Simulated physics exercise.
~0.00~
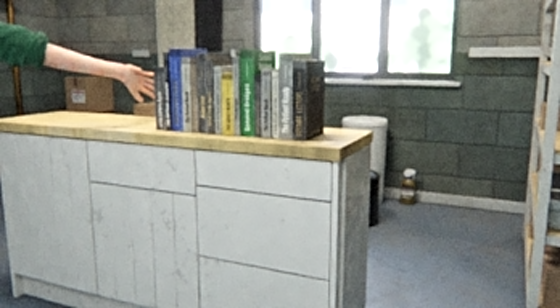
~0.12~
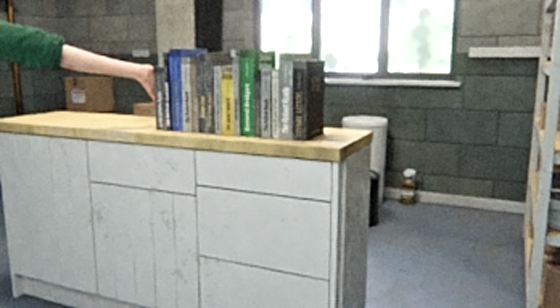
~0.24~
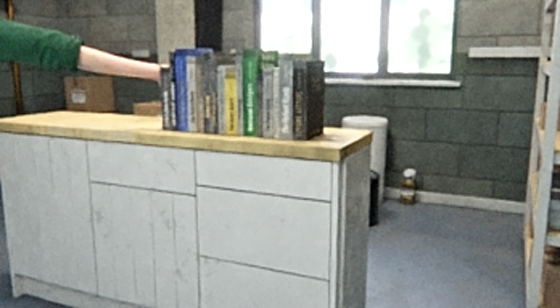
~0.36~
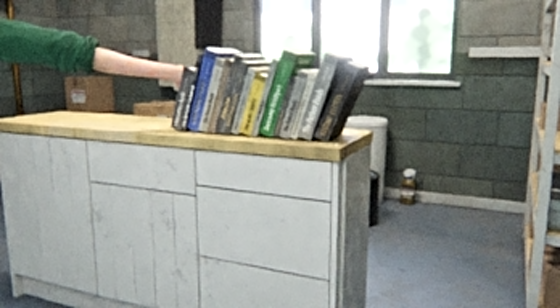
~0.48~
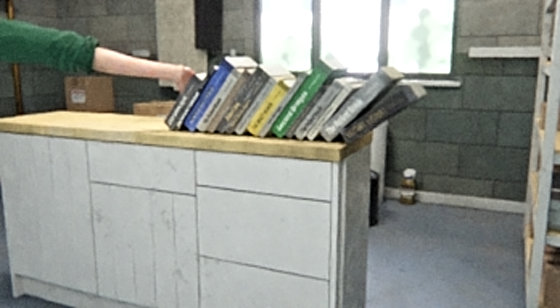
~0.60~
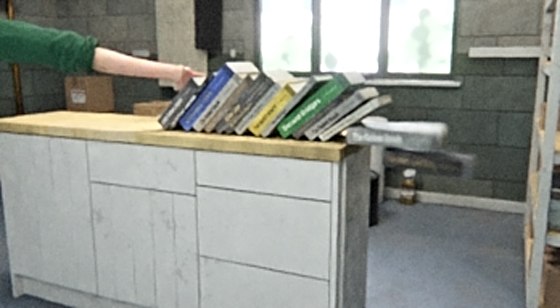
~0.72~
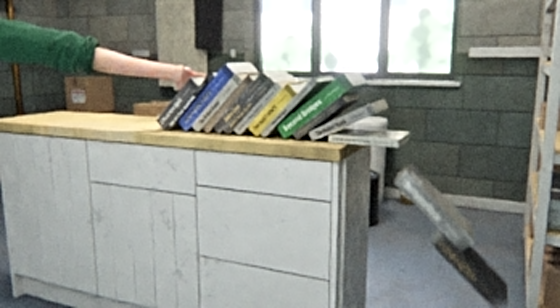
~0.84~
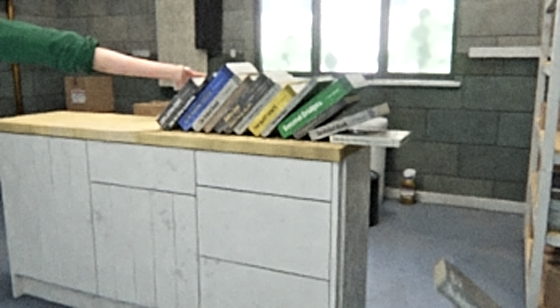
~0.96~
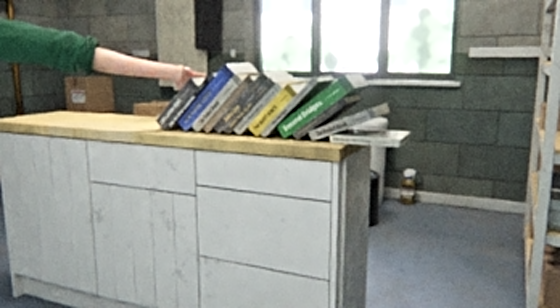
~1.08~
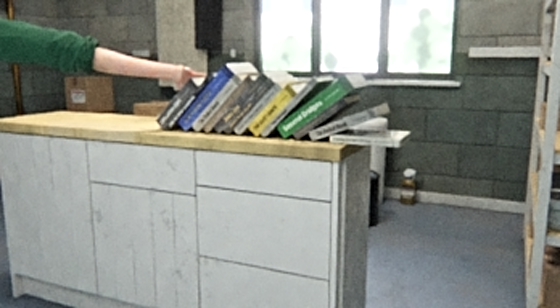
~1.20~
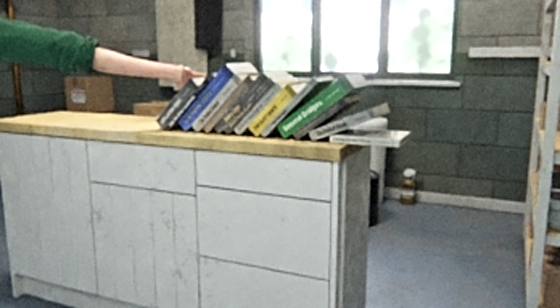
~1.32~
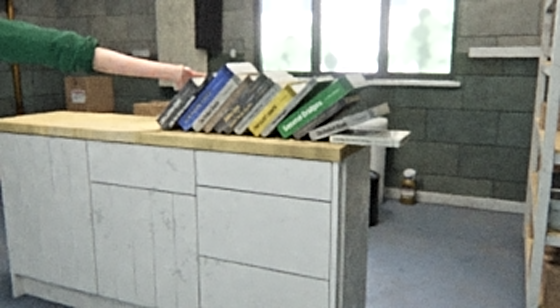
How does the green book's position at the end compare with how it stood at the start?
At the start the green book stands upright in the row. By the end it is leaning over to the right, still on top of the counter.
A row of books tips right under a pushing hand, and two fall off the counter.
